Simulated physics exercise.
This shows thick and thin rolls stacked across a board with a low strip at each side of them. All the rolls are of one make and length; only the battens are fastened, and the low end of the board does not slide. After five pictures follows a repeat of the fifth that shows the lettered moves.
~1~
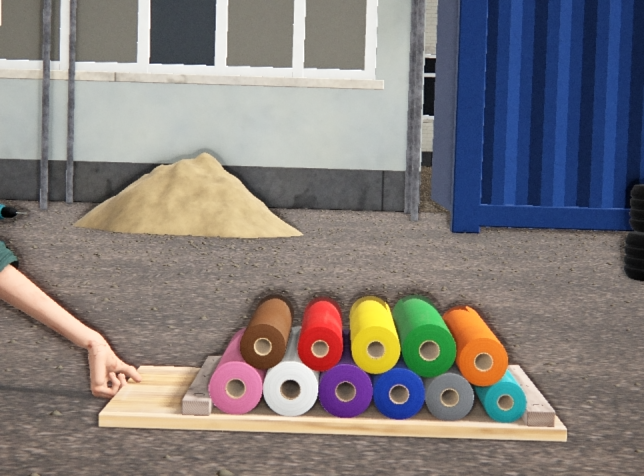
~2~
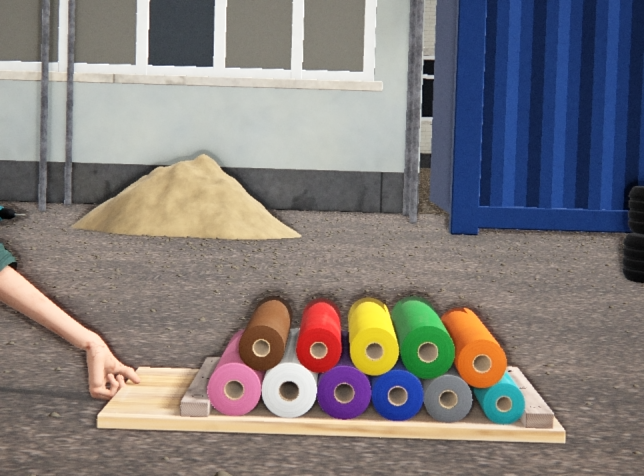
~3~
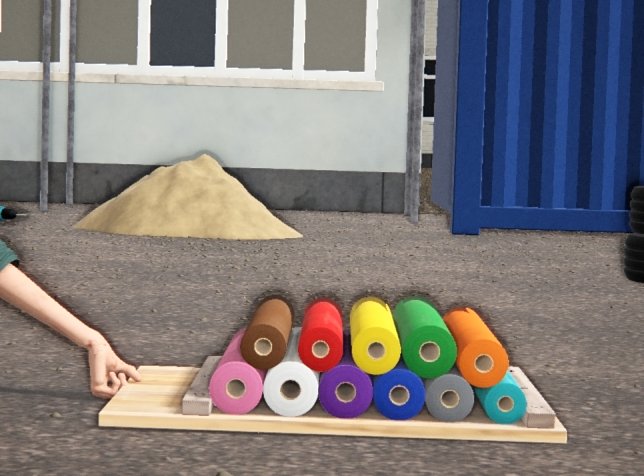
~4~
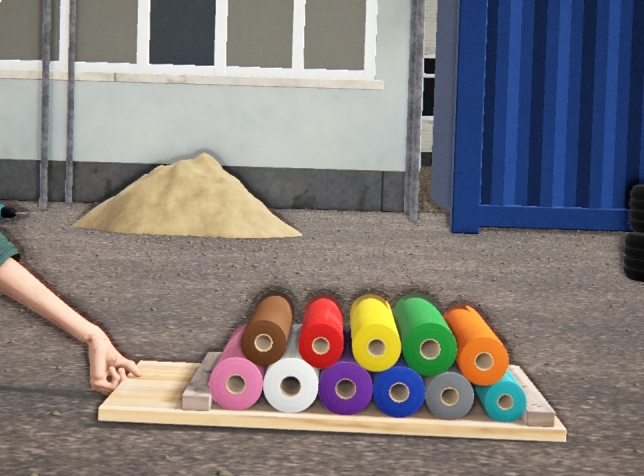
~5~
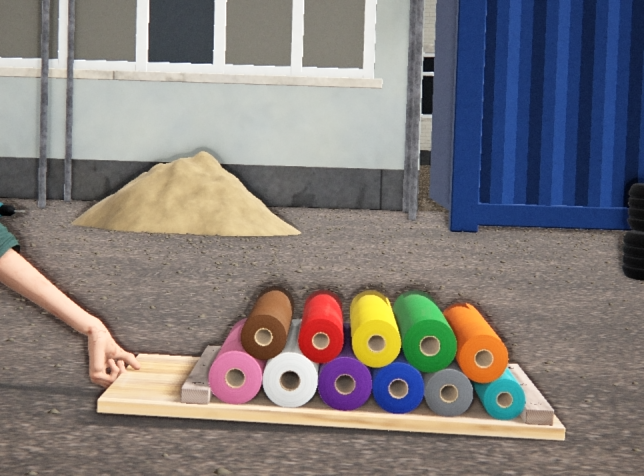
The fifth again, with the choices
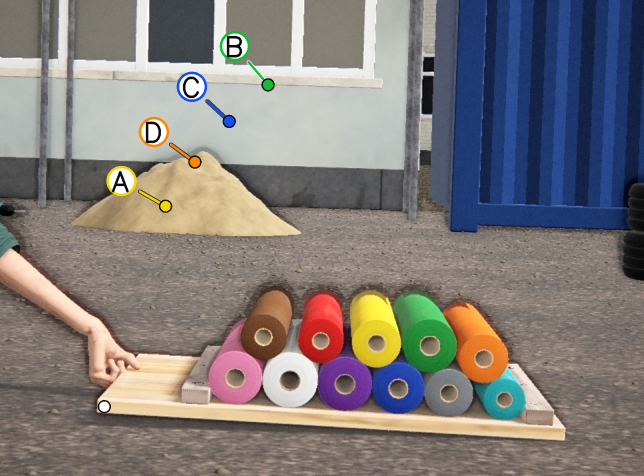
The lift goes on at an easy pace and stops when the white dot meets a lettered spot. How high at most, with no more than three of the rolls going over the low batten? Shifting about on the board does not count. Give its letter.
At most to A.
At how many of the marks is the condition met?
The number is one.
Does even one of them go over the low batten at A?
At A: Yes.
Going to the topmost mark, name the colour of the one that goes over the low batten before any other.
The orange one.
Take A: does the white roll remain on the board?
The white roll: Yes.
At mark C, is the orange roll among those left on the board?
The orange roll: No.
On the marked copy, A at (166, 206); B at (268, 85); C at (229, 121); D at (195, 162); the white dot at (104, 407).
Taking A. A third of the way, board at 16°.
Two thirds of the way, board at 28°.
When it is over, board at 28°, two over the low batten (green, orange).
As for the rest, B nine over the low batten; C five over the low batten; D five over the low batten.
